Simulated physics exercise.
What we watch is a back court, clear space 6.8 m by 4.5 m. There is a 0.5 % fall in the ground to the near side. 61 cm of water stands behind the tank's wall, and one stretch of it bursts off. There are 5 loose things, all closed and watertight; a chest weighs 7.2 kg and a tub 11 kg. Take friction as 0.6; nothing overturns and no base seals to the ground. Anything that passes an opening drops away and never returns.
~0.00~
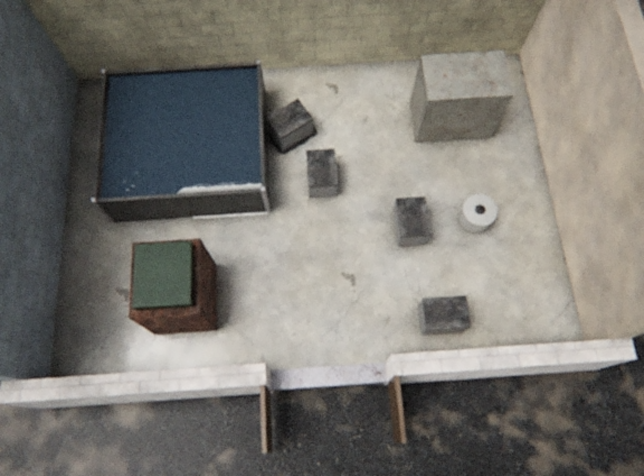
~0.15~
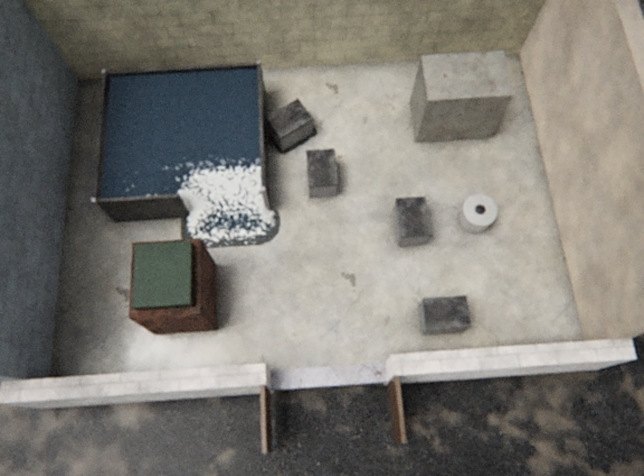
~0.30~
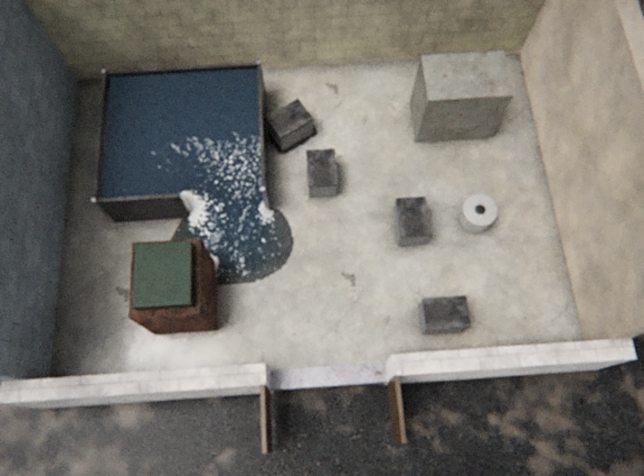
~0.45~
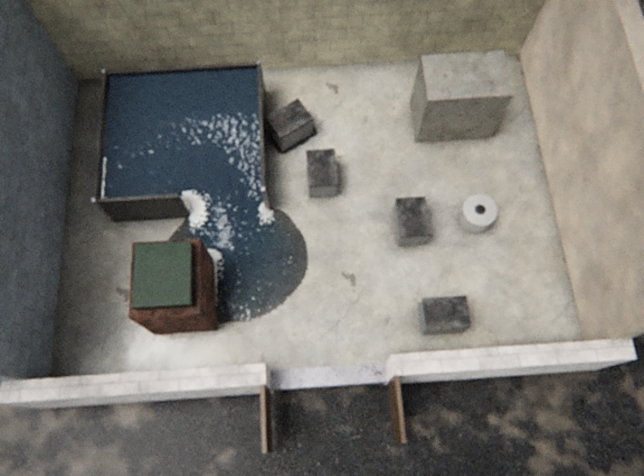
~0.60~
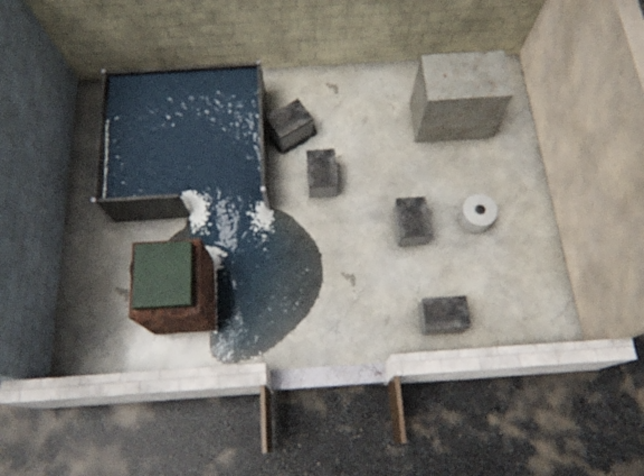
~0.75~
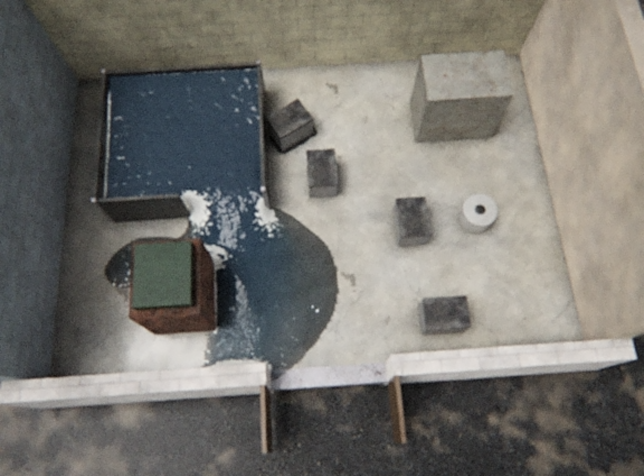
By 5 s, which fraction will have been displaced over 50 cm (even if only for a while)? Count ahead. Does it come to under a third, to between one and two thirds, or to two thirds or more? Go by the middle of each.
Under a third.
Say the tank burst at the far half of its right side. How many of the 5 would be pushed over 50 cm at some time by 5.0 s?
Result: 4.
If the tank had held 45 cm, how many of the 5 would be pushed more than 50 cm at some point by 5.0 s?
I count 1 of them in that case.
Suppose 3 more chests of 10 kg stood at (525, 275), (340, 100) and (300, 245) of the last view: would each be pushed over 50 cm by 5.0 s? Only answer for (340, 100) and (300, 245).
In that order: Less, more.
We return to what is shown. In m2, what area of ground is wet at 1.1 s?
I'd estimate close to 10.0 m2.
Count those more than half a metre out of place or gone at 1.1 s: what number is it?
That would be 0.
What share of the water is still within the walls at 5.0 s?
Somewhere near 70 percent, give or take.
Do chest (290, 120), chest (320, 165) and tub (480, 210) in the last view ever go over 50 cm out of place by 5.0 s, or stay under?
Well, in turn that's not reaching it, not reaching it, not reaching it.
After 1.1 s 0 of 5 are over 50 cm from their spots; 0 afloat.
After 2.2 s 0 of 5 are over 50 cm from their spots; 0 afloat.
After 3.5 s 1 of 5 are over 50 cm from their spots; 1 afloat.
After 5.0 s 1 of 5 are over 50 cm from their spots, and 1 have been at some point; 1 afloat.
